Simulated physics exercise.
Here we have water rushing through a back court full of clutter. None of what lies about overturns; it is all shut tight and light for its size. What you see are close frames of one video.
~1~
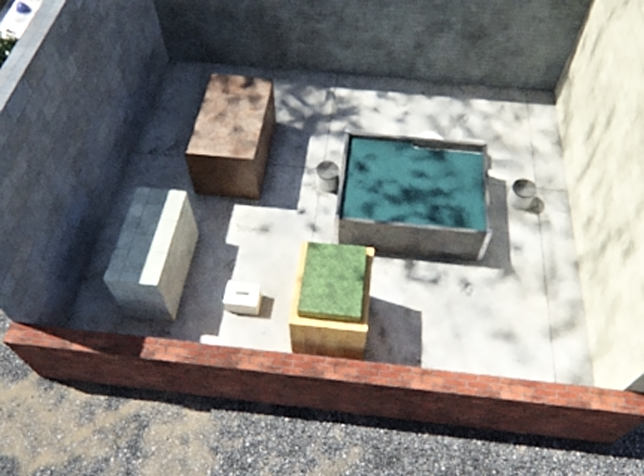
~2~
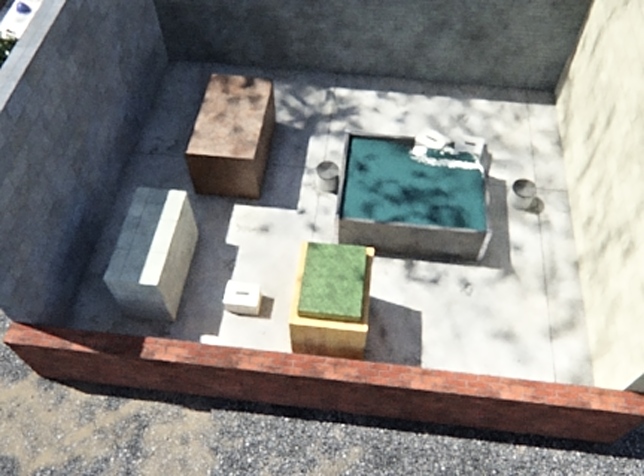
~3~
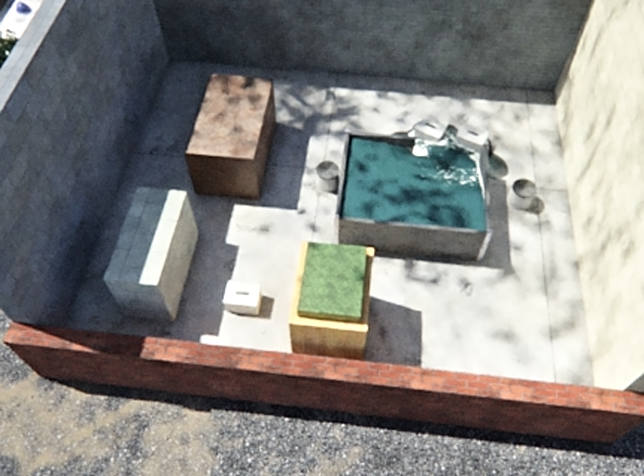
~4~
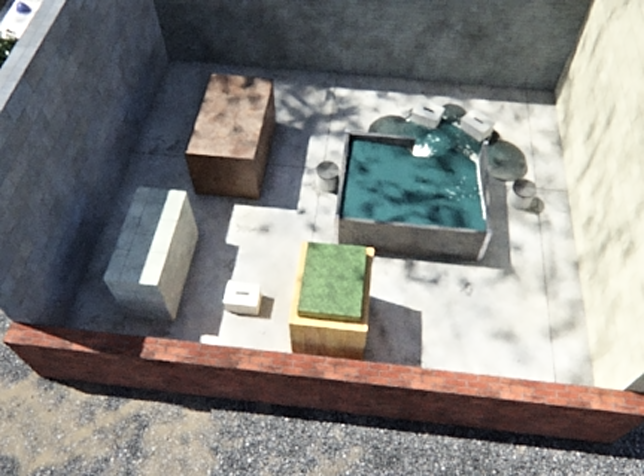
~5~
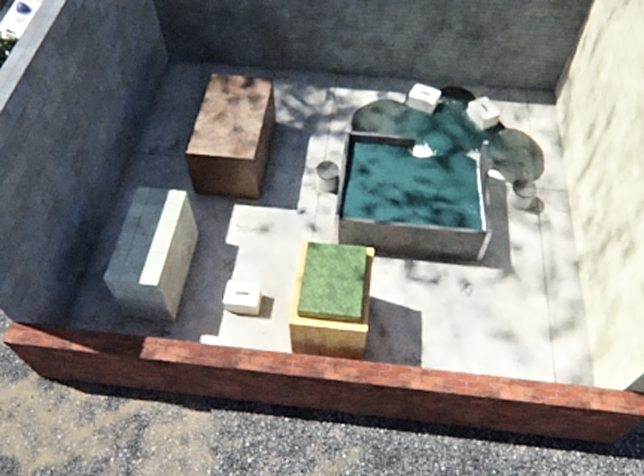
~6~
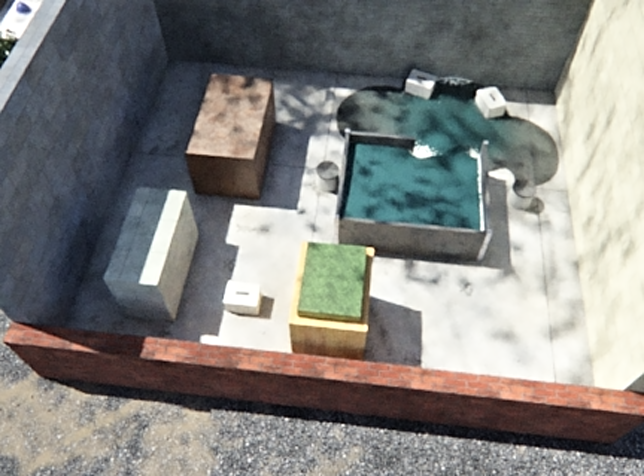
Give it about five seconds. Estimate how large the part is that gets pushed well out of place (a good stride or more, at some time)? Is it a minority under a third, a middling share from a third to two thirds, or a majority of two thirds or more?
It is a middling share of a third to two thirds.
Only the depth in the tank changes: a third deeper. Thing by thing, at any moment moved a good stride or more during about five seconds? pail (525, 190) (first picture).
Lab note - result: Distance reached.
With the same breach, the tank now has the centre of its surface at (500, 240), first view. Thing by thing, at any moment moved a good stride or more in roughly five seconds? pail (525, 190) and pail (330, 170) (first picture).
Travelled that far, fell short.
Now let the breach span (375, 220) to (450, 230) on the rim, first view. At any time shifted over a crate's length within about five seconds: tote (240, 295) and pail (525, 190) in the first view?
Fell short of it; covered that distance.
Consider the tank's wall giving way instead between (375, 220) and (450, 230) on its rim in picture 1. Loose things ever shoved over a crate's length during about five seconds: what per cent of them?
It comes out at roughly 20 per cent.
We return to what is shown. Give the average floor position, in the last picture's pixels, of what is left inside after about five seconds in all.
(345, 244).
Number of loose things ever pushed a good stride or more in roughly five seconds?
My tally gives 3.
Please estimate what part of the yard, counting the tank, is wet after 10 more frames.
Estimate: Near 30 %.
A moment on, 2 of 5 are well off their spots; 0 afloat.
Next, 2 of 5 are well off their spots; 1 afloat.
Later, 3 of 5 are well off their spots; 0 afloat.
In the end, 3 of 5 are well off their spots, and 3 have been at some point; 0 afloat.
